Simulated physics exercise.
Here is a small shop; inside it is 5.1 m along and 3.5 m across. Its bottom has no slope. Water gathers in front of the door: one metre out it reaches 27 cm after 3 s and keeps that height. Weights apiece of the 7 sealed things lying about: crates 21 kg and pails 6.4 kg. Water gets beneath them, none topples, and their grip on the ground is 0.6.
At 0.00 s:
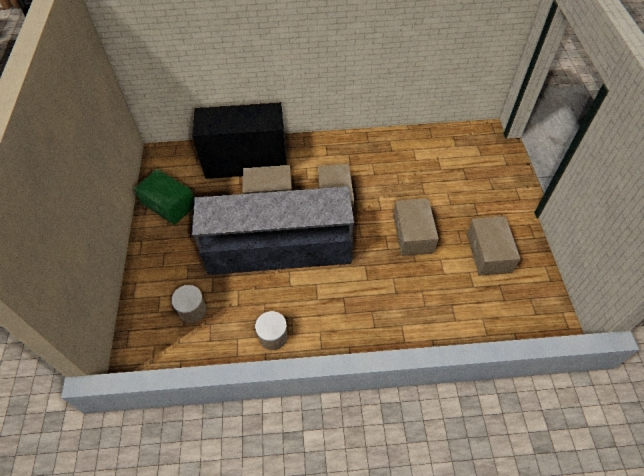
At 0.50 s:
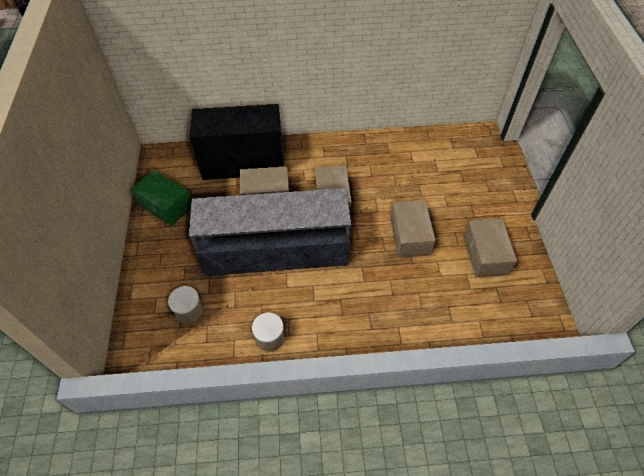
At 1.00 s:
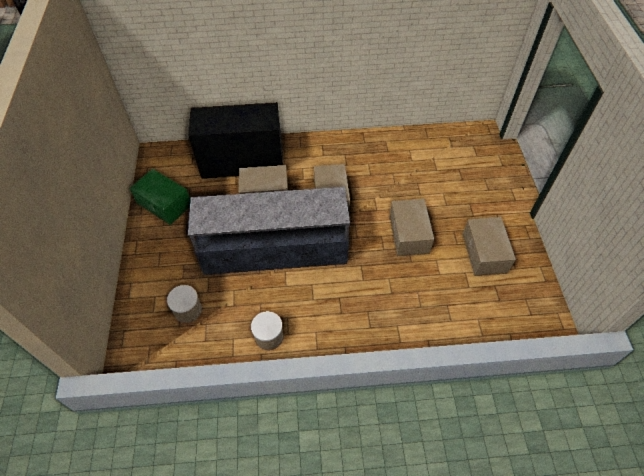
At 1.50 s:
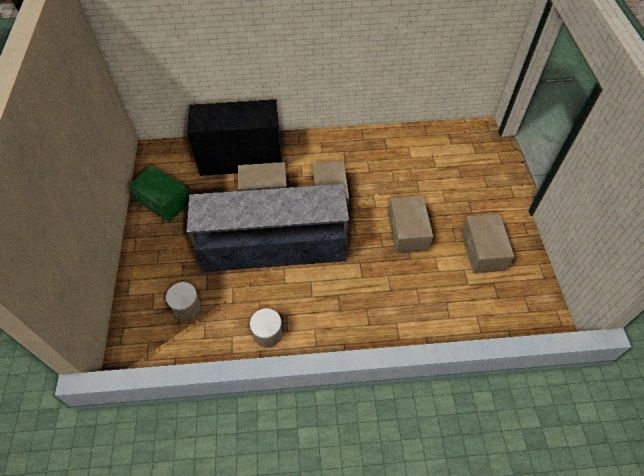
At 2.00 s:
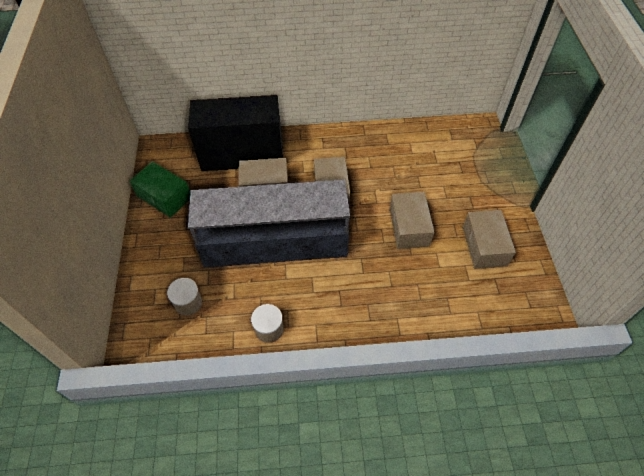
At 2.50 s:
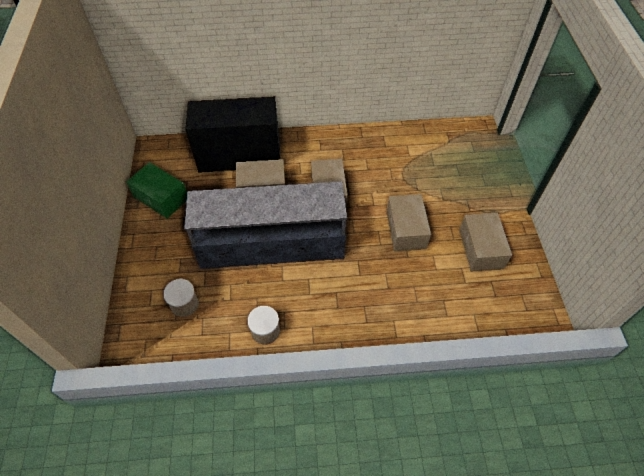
A small shop with a wooden floor, crates and pails sat still while greenish water covered the paving outside, then crept in through the doorway on the right and spread across the nearby floorboards.
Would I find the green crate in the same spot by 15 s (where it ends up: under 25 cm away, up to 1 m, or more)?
The green crate ends far away.
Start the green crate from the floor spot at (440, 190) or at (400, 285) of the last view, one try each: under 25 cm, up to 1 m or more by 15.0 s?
In turn: It travels far; it ends far away.
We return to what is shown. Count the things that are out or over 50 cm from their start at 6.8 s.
3 of them.
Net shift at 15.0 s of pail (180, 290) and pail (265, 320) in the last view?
In turn: 300 cm, 350 cm.
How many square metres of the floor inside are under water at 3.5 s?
Roughly 5.0 m2.
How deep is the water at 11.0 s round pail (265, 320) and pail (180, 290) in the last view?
About 15 and 16 cm.
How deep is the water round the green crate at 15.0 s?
Roughly 18 cm.
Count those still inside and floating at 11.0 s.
I count 6.
After 3.5 s the green crate is near (155, 182), 0.0 m from its start, aground; 0 afloat.
After 6.8 s the green crate is near (140, 213), 0.5 m from its start, afloat; 3 afloat.
After 11.0 s the green crate is near (217, 337), 2.3 m from its start, afloat; 6 afloat.
After 15.0 s the green crate is near (377, 278), 3.0 m from its start, afloat; 7 afloat.
